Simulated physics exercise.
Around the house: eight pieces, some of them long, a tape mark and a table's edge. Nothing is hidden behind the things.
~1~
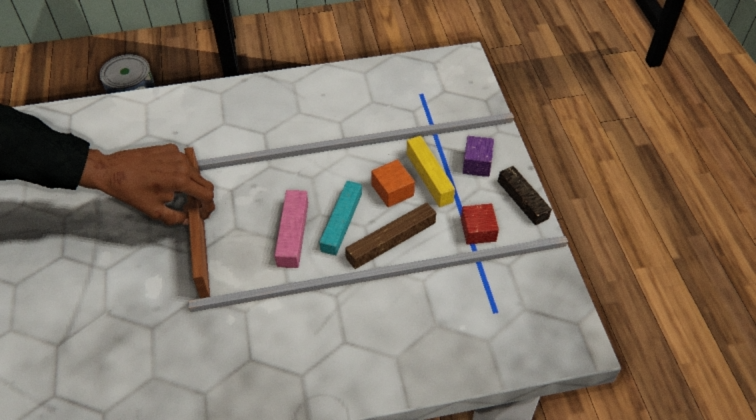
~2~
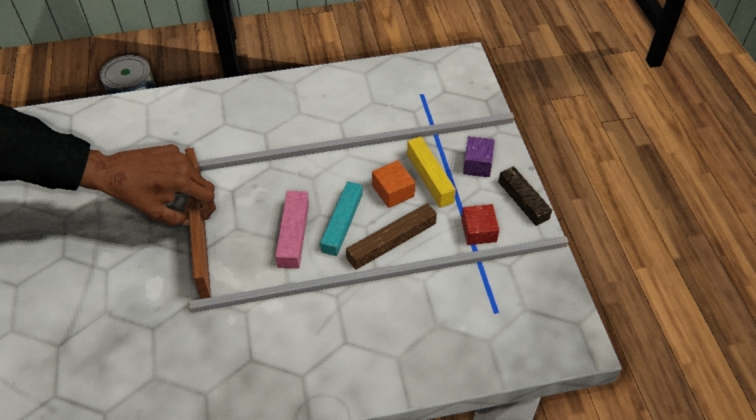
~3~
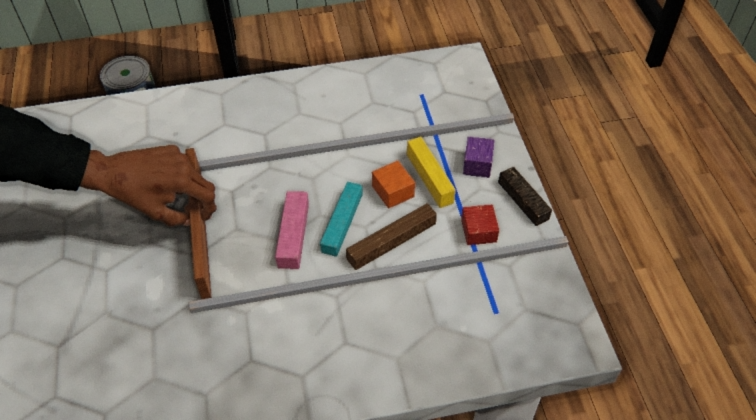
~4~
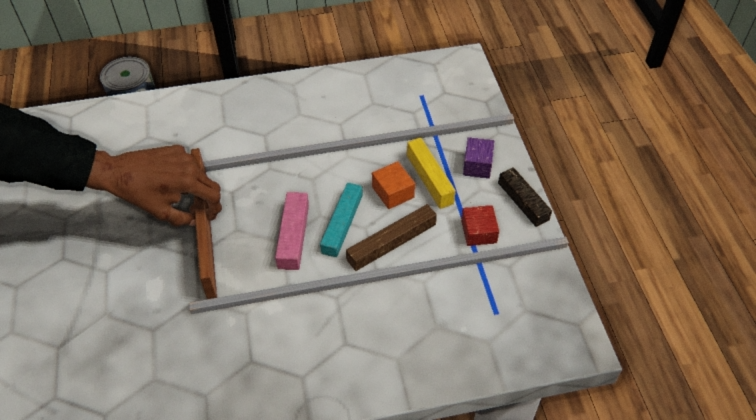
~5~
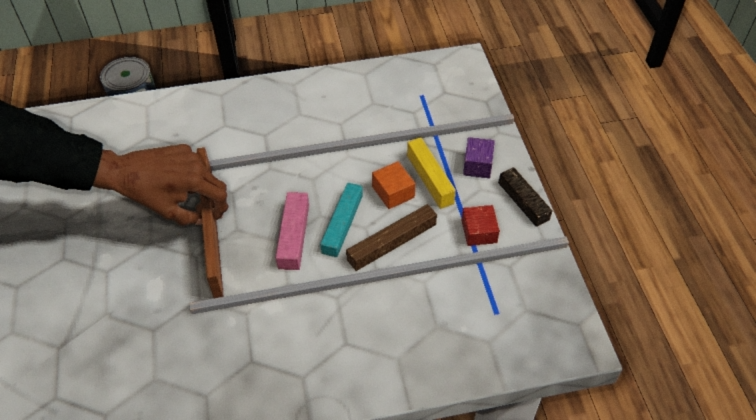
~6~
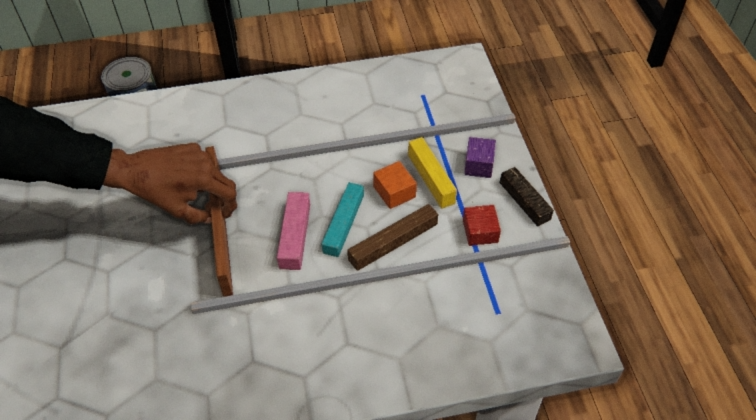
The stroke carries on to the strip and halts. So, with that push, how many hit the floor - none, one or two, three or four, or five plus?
The push clears off a single one or two.
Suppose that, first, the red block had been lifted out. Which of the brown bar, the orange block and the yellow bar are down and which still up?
Note: Brown bar is on by the end; orange block is on by the end; yellow bar is on by the end.
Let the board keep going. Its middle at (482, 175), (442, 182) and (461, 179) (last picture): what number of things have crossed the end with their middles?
In order of the places given, that's 4, 0 and 2.
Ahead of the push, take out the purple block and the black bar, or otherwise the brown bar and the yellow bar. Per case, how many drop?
Result, first then second: 0, 0.
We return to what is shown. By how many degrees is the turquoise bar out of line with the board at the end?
The angle is about 0 degrees.
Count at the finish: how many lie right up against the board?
Result: 2 in all.
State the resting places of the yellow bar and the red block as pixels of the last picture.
First (522, 155), then (546, 220).
Early on, none off yet; black bar at rest near (526, 196); purple block at rest near (480, 157); red block at rest near (482, 225).
A while later, none off yet; black bar moving near (529, 195); purple block travelled about its own width near (510, 150); red block travelled about its own width near (517, 225).
Finally, the number that fall off is one or two; lost, purple block and black bar.
